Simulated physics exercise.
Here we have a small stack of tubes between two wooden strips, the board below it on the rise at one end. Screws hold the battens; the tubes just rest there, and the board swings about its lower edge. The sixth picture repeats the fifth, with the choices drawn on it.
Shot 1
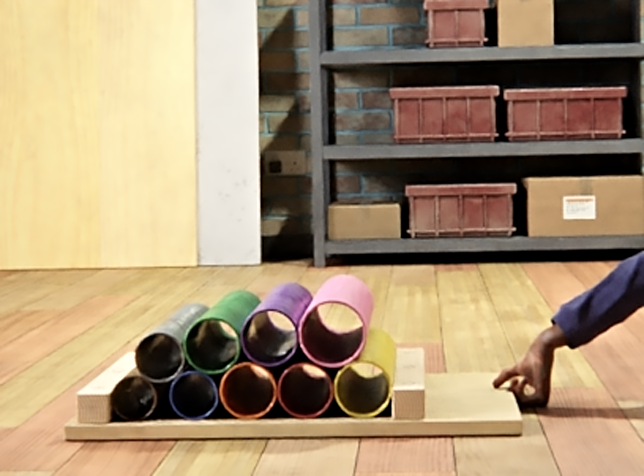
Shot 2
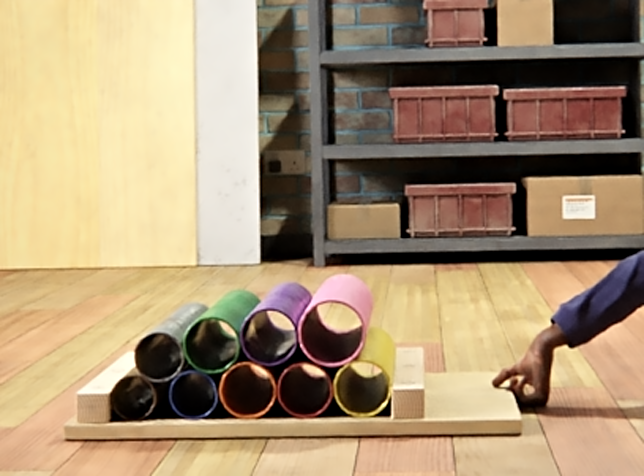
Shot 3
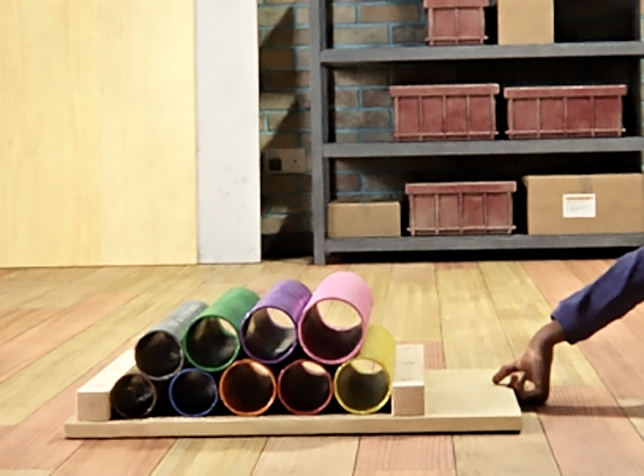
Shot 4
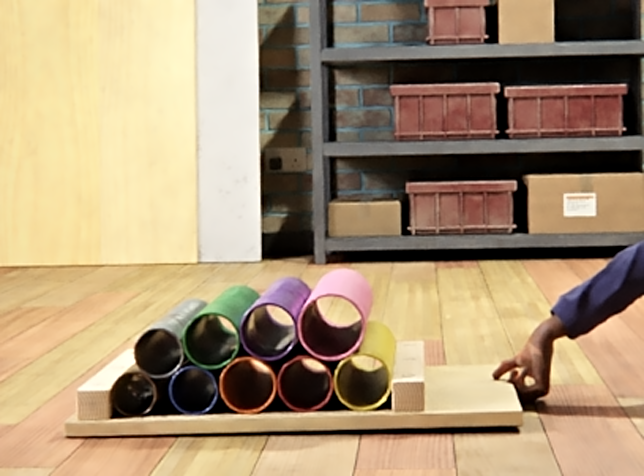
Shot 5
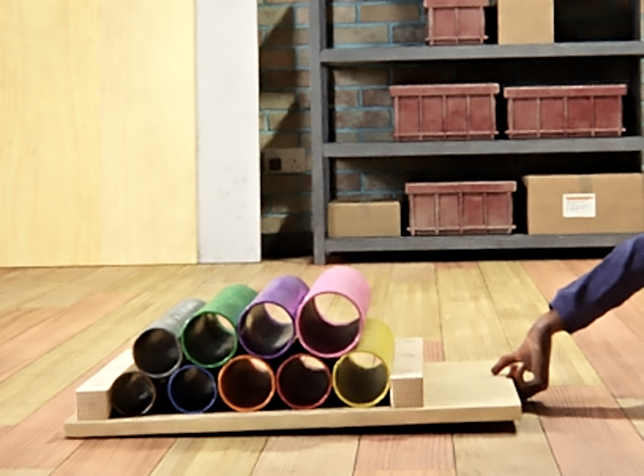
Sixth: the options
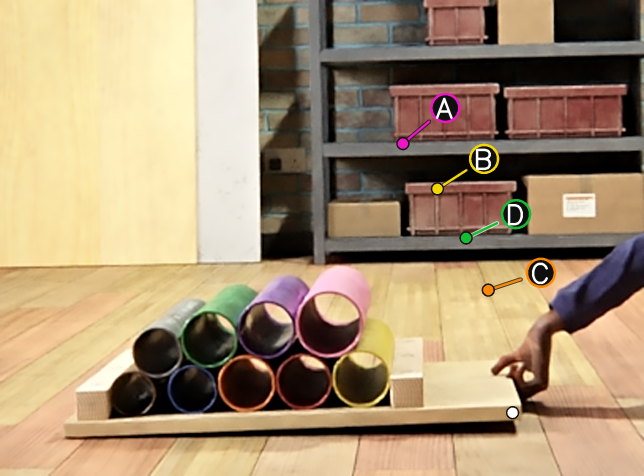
A dark hand in a blue sleeve reaches in from the right to the end of a pale board on a plank floor, viewed from the front, with grey shelves of red bins and cardboard boxes behind. Grey, green, purple and pink tubes rest above dark, blue, orange, red and yellow ones between wooden strips. The fingers lift the board's right end very slightly, the tubes barely shifting, while the camera stays still.
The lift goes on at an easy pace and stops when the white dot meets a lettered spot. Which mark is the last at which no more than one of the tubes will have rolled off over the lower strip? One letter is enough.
The answer is mark C.
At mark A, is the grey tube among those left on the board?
No, with A.
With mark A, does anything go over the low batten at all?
At A: Yes.
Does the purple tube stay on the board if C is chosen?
Yes, with C.
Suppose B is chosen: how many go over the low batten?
At B the number is four.
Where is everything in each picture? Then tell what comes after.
Brown tube (134, 398); blue tube (194, 395); orange tube (248, 391), in the first frame.
Orange tube (248, 390); red tube (305, 390), in the second frame.
Board (302, 386); yellow tube (363, 385); pink tube (332, 330), in the third frame.
Board (301, 384); brown tube (134, 393); blue tube (194, 391), in the fourth frame.
Board (301, 381); brown tube (132, 393); blue tube (193, 390), in the fifth frame.
On the marked copy, A at (403, 143); B at (437, 189); C at (488, 290); D at (466, 238); the white dot at (513, 413).
Taking C. A third of the way, board at 13°.
Two thirds of the way, board at 17°.
When it is over, board at 17°, one over the low batten (grey).
As for the rest, A four over the low batten (grey, pink, purple, green); B four over the low batten (grey, pink, purple, green); D four over the low batten (grey, pink, purple, green).
